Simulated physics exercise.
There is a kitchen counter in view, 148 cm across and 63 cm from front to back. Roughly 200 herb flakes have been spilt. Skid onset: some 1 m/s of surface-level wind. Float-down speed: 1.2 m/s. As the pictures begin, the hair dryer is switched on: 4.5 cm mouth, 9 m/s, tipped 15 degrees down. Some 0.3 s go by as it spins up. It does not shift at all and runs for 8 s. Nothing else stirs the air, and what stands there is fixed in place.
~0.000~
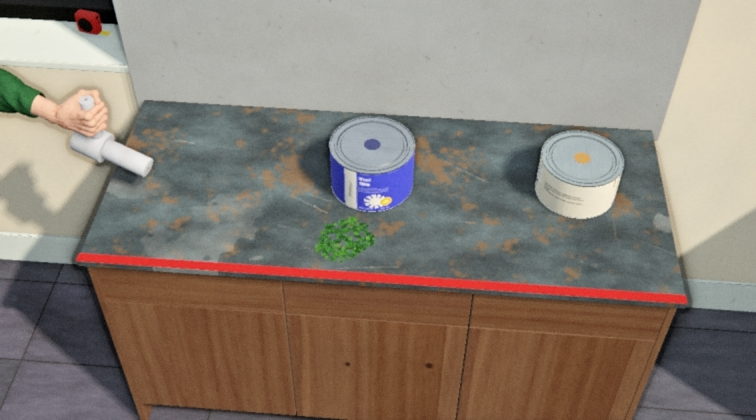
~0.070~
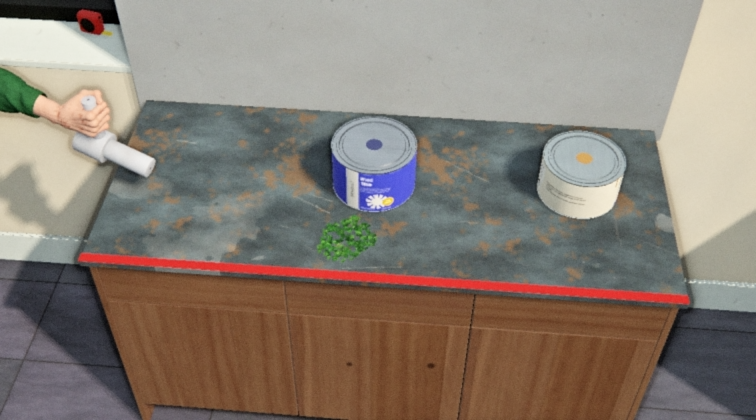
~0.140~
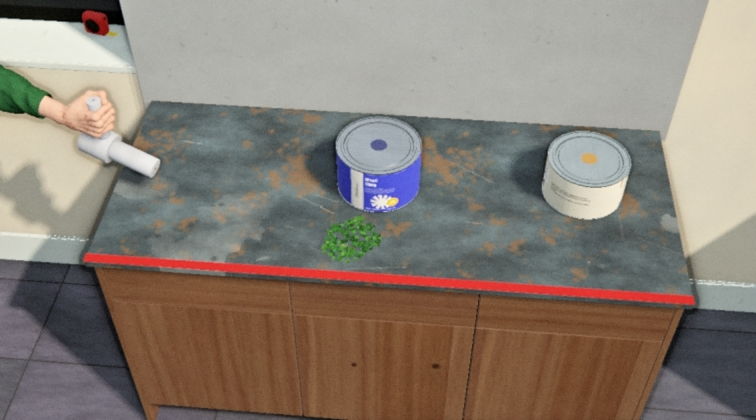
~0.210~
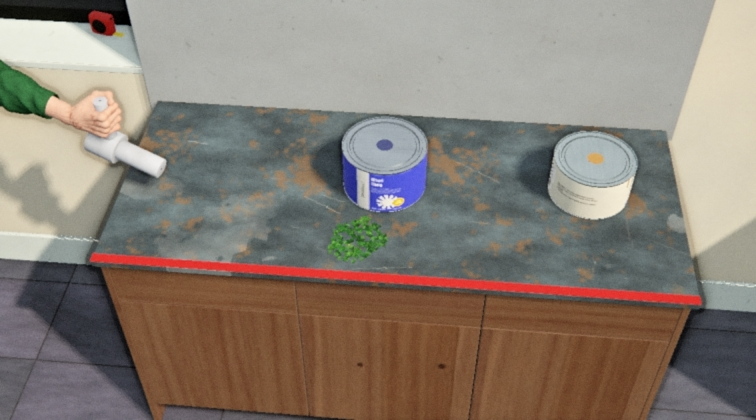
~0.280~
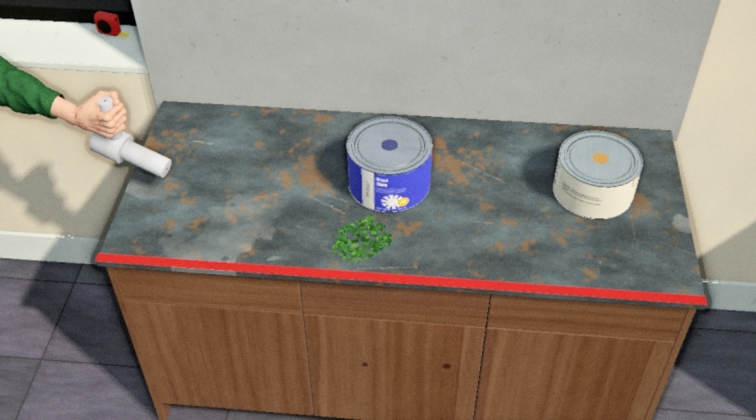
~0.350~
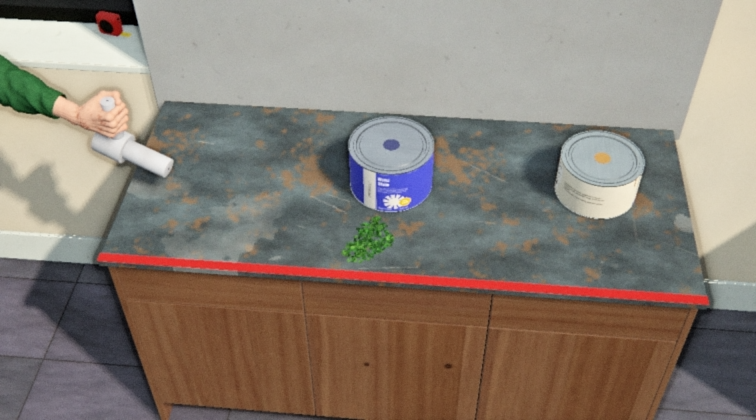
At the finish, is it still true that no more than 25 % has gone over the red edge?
No, more than that has gone.
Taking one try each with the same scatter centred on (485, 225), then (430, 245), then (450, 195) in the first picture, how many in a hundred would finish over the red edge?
Try by try: About 0 per cent, 40 per cent and 0 per cent.
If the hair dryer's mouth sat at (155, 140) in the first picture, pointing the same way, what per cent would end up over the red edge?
The share would be near 100 %.
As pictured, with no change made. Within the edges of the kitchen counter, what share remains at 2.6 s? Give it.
It should be roughly 0 % by then.
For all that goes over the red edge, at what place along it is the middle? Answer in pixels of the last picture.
The middle of the crossings lies near (492, 289) in the last picture.
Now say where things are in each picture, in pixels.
In the first frame, the middle of the herb flakes is near (346, 240), none has stirred yet and the mouth of the hair dryer is at (148, 168).
In the second frame, the middle of the herb flakes is near (347, 240), none has stirred yet and the red edge is centred on (378, 282).
In the third frame, the middle of the herb flakes is near (352, 241), none has stirred yet, the top of a large tin is at (379, 145) and the top of a large tin is at (589, 158).
In the fourth frame, the middle of the herb flakes is near (358, 241) and none has stirred yet.
In the fifth frame, the middle of the herb flakes is near (363, 240) and none has stirred yet.
In the sixth frame, the middle of the herb flakes is near (370, 242), the farthest in sight from the hair dryer is at (392, 239) and about 25 % have left their places.
After 1.6 s the count stands so, 68 % are over the red edge.
After 2.6 s the count stands so, 68 % are over the red edge.
After 4.4 s the count stands so, 68 % are over the red edge.
After 8.0 s, at the end, 68 % are over the red edge.
